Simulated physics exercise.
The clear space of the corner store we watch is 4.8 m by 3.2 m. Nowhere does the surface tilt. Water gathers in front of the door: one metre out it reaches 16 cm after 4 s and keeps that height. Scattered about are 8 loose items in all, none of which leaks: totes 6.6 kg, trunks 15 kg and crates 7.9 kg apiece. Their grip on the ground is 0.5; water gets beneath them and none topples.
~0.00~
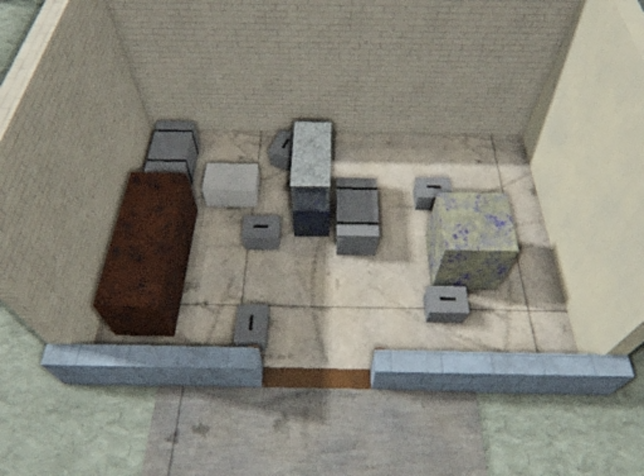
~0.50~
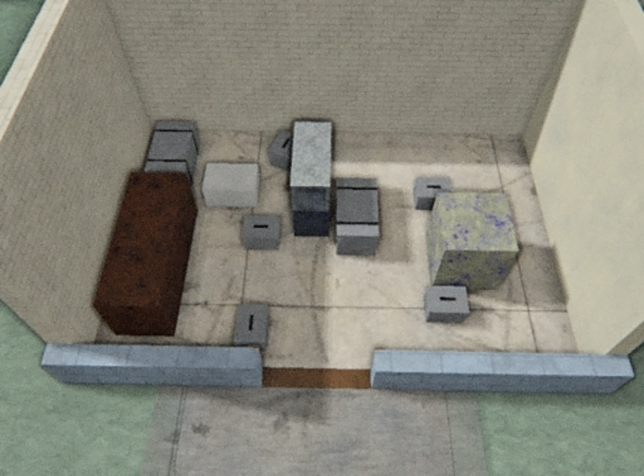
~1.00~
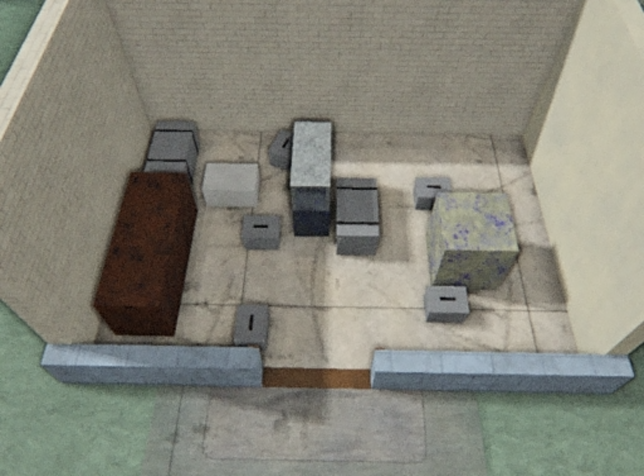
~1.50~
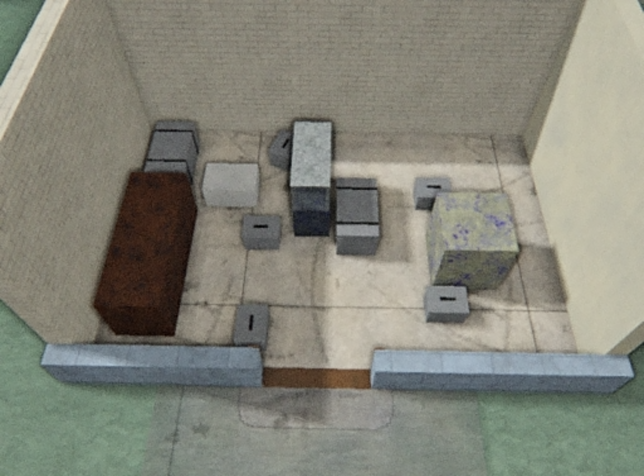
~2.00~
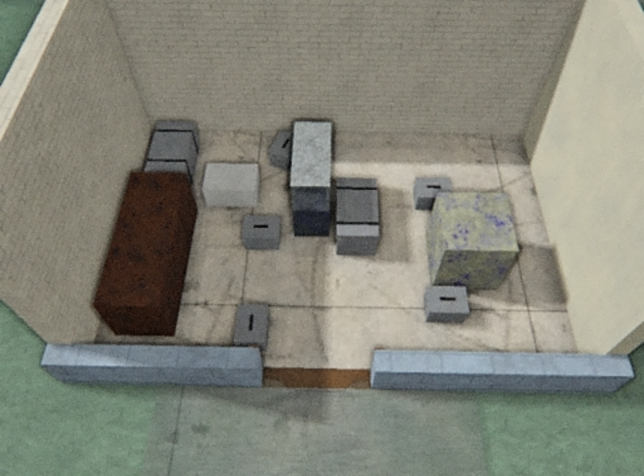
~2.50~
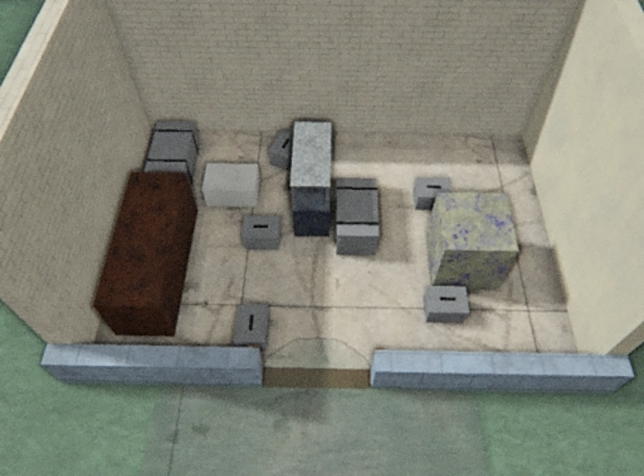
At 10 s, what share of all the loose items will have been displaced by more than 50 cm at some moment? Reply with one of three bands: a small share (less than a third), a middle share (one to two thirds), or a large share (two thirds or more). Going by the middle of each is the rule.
A middle share, one to two thirds.
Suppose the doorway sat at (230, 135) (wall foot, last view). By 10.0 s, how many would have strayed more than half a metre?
In that case the number is 3.
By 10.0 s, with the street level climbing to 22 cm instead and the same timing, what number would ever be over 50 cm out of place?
In that case 5 of them.
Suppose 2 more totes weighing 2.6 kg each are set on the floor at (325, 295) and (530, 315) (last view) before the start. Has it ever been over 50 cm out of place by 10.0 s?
The first: Exceeds it. The second: Falls below it.
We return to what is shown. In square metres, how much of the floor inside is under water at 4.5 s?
Some 3.5 m2 of it.
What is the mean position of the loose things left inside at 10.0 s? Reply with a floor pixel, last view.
The centre is close to (309, 198).
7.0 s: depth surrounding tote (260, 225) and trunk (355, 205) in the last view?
Depth approx. 5 cm / 5 cm.
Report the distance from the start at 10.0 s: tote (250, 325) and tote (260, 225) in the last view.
They've ended up 10 cm and 140 cm away, in that order.
After 3.5 s 0 of 8 are over 50 cm from their spots; 0 afloat.
After 4.5 s 0 of 8 are over 50 cm from their spots; 0 afloat.
After 7.0 s 2 of 8 are over 50 cm from their spots; 2 afloat.
After 10.0 s 4 of 8 are over 50 cm from their spots, and 4 have been at some point; 6 afloat.
